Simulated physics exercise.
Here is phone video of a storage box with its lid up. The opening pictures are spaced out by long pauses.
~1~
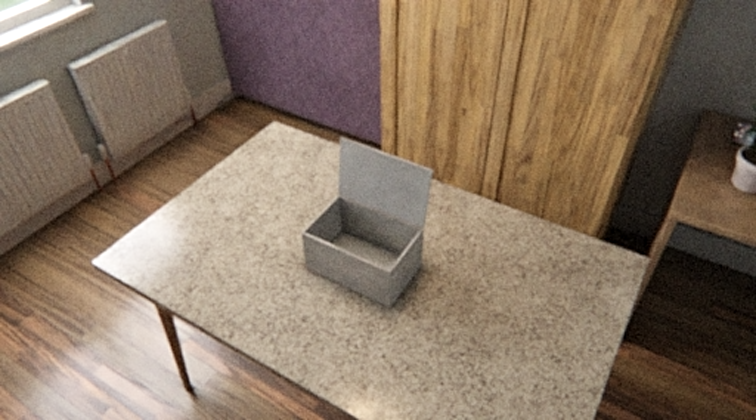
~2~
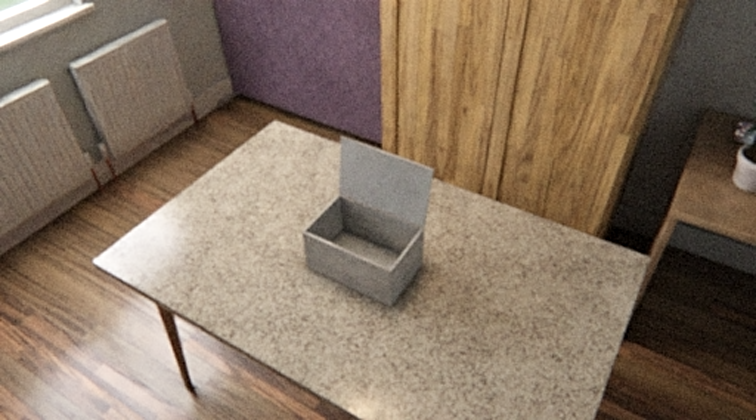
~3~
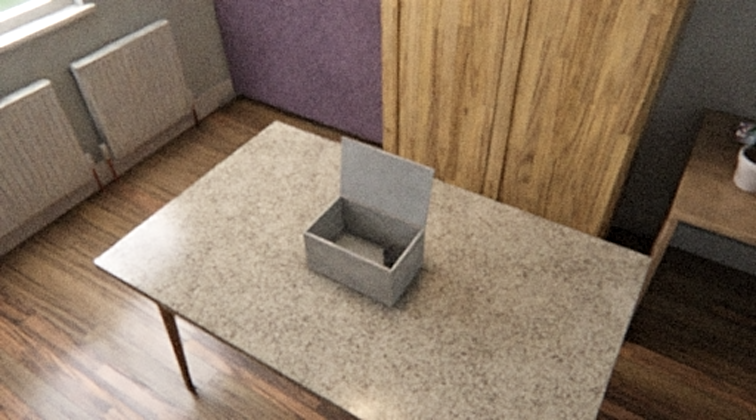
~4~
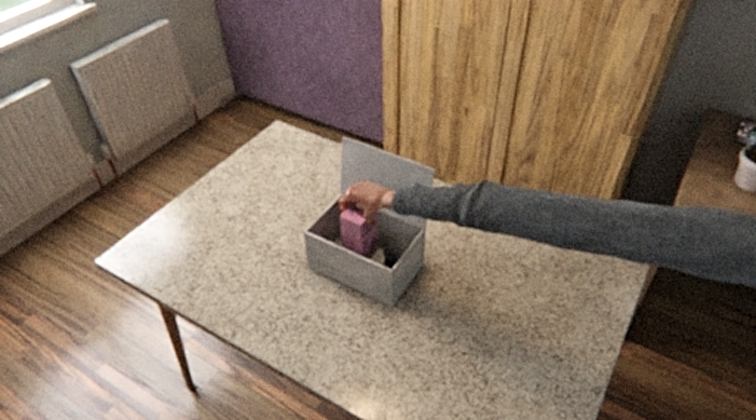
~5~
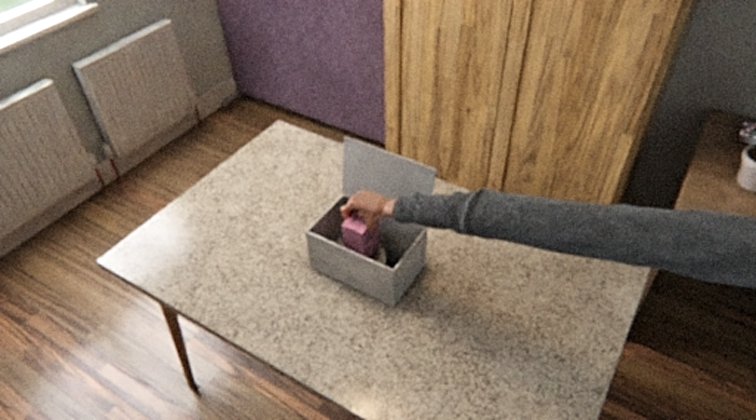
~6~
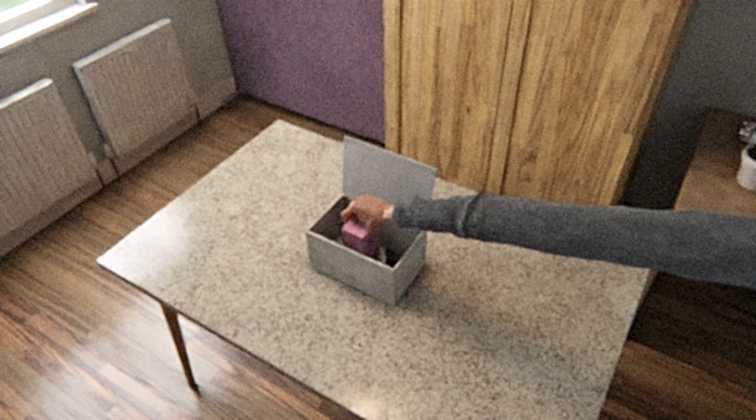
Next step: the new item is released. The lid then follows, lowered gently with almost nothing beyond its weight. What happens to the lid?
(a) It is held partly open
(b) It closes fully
(a) It is held partly open.
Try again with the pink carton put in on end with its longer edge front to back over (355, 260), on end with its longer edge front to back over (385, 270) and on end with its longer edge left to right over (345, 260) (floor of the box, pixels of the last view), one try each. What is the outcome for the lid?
Going in order, the lid is left partly open, then comes down all the way, then is left partly open.
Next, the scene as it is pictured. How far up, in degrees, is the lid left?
Angle above rim: About 25°.
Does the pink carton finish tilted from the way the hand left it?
Looking at the last picture, the pink carton is left as set.
Then, 1.30 s later than the last frame, lid 78° above the rim.
Then, 1.70 s later than the last frame, lid 50° above the rim.
When it is over, lid 27° above the rim; both as before. End places, in pixels of the last picture, pink carton near (362, 245).
